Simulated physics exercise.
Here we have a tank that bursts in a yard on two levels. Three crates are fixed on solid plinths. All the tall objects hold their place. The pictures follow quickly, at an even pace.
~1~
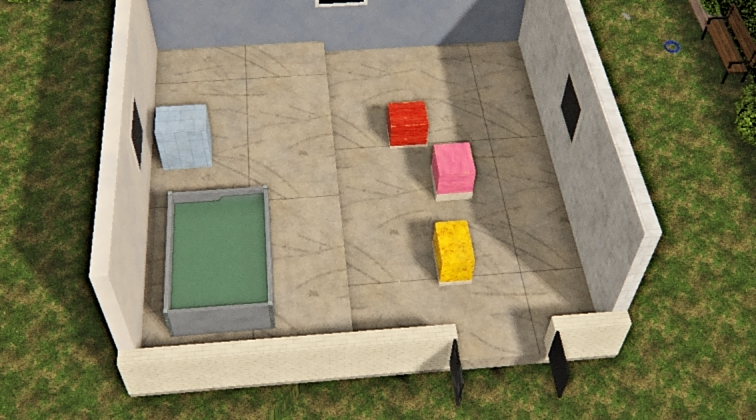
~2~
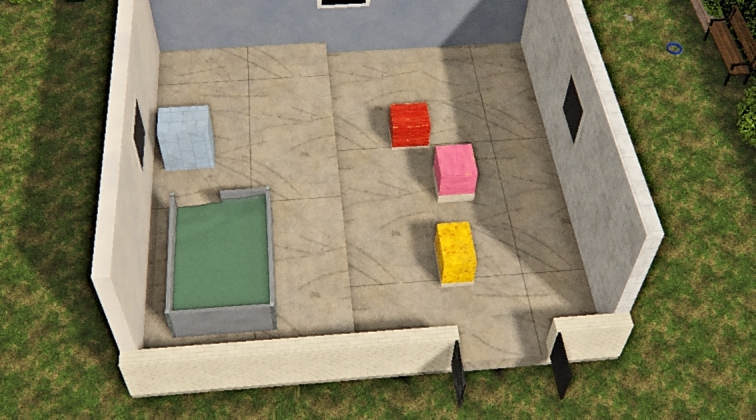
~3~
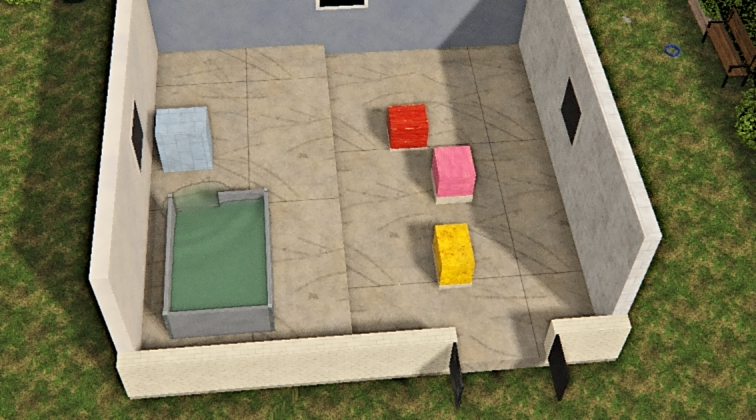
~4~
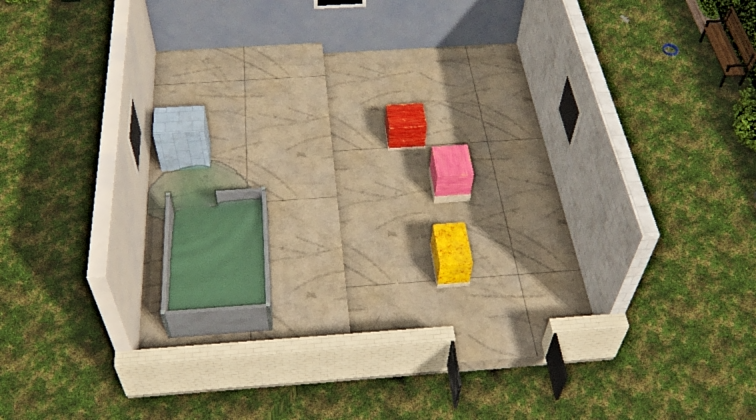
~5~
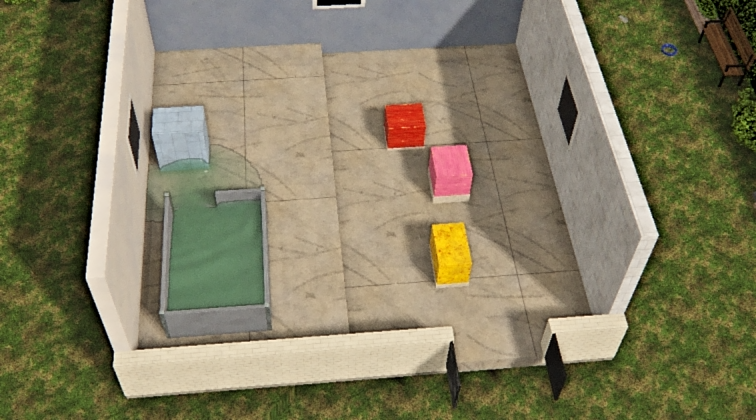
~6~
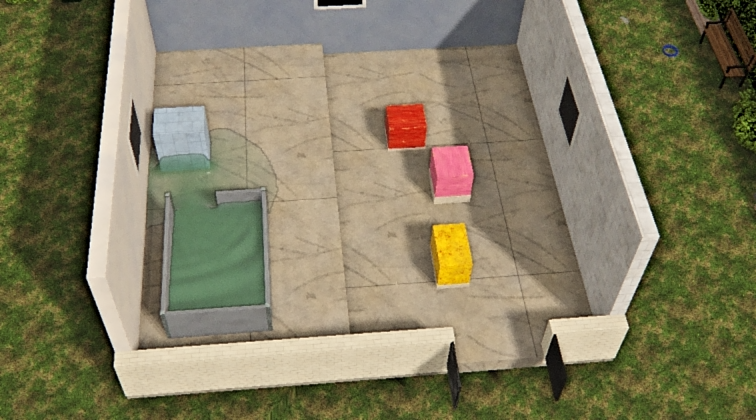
In a walled yard with a paved floor, an open grey tank of green water stands whole near pale blue, red, pink and yellow blocks. A gap opens in its far side and water pours out, spreading thinly across the paving to the pale blue block, then rightward beside it.
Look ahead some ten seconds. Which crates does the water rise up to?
The pink crate escapes dry; the red crate is wetted; the yellow crate escapes dry.
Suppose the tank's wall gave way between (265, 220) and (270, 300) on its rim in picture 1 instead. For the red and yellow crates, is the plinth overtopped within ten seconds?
The red crate is soaked; the yellow crate is wetted.
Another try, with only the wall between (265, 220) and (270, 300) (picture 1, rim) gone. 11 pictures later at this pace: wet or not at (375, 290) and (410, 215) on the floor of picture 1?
In that order: Wet, covered.
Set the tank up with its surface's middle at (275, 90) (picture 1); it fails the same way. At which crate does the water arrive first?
It is the red-painted one.
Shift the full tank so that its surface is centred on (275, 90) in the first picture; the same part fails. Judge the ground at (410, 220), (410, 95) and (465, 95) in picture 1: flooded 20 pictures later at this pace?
As listed: Clear, awash, awash.
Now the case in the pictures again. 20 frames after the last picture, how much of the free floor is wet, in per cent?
Close to 45 %.
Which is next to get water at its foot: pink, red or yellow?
First comes the red-painted one.
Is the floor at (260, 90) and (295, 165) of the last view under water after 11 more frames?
As listed: Awash, flooded.
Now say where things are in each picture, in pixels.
The open tank at (219, 250) is whole and still, in the first frame.
Water pours out on the open tank's far side and has run to a hidden place, in the second frame.
The front is at (210, 185), out from the gap on the open tank's far side, in the third frame.
The front is at (215, 165), out from the gap on the open tank's far side, in the fourth frame.
Water pours out on the open tank's far side and has run to (221, 150), in the fifth frame.
The front is at (225, 133), out from the gap on the open tank's far side, in the sixth frame.
A moment on, water covers 10 % of the floor; the pink crate not reached, the red crate not reached, the yellow crate not reached.
Next, water covers 30 % of the floor; the pink crate not reached, the red crate not reached, the yellow crate not reached.
Then, water covers 45 % of the floor; the pink crate water round its plinth, the red crate water round its plinth, the yellow crate not reached.
Later, water covers 65 % of the floor; the pink crate water round its plinth, the red crate water round its plinth, the yellow crate water round its plinth.
In the end, water covers 90 % of the floor; the pink crate stayed above the water, the red crate was topped, the yellow crate stayed above the water.
